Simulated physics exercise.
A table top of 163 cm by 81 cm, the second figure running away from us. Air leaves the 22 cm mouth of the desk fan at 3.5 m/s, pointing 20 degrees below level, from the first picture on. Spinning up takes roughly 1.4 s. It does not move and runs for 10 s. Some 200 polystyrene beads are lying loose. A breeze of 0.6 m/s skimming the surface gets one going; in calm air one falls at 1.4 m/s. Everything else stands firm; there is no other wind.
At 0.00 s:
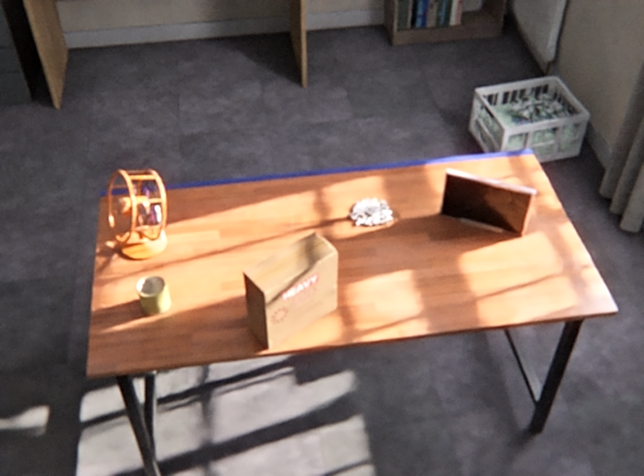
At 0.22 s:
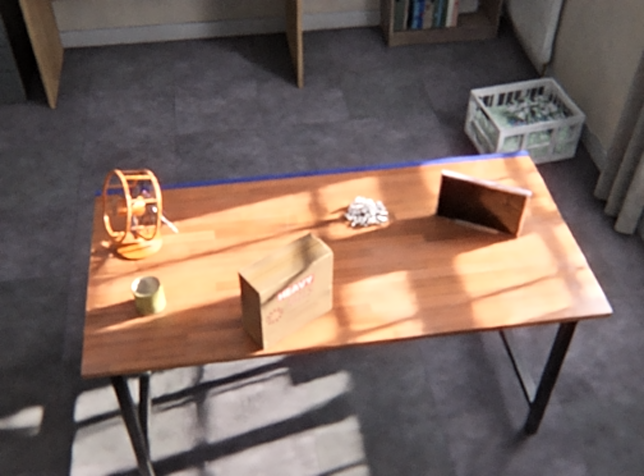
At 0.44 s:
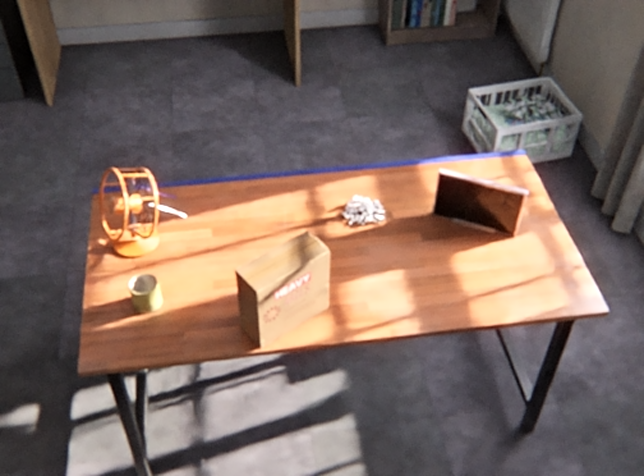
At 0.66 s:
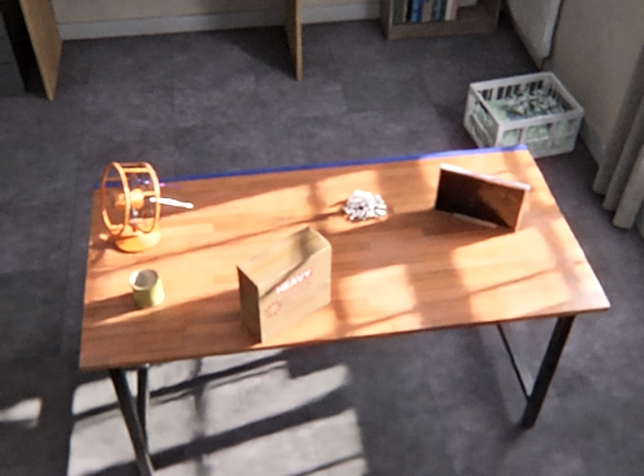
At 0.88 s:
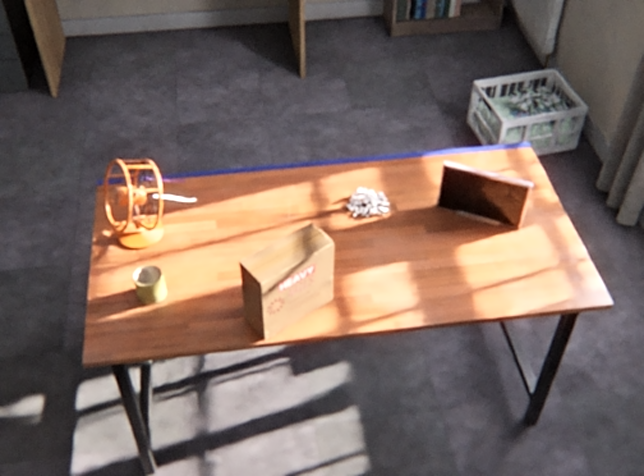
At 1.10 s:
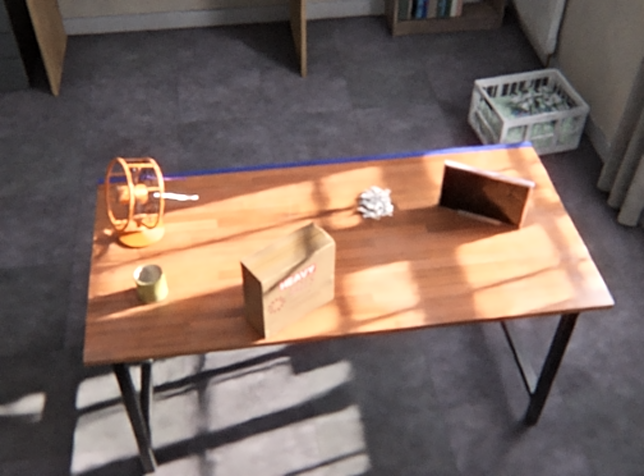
A wooden table held an orange desk fan, a cup, a box, a laptop and a small pile of white beads, which stayed still at first before many of them shifted slightly to the right.
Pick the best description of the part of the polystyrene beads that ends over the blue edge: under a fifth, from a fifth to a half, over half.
Of the polystyrene beads, less than a fifth end over the blue edge.
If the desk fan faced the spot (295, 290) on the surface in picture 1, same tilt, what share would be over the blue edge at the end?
Then about 50 %.
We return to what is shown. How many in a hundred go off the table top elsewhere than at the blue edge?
Some 100 per cent.
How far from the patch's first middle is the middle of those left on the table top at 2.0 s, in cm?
About 60 cm.
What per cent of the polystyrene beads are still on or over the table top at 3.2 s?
Some 15 per cent.
After 2.0 s, 65 % are on the move or not yet settled, 0 % are over the blue edge; the middle of those still in play is near (553, 239).
After 3.2 s, 16 % are on the move or not yet settled, 0 % are over the blue edge.
After 5.5 s, 2 % are on the move or not yet settled, 0 % are over the blue edge.
After 10.0 s, at the end, 0 % are over the blue edge.
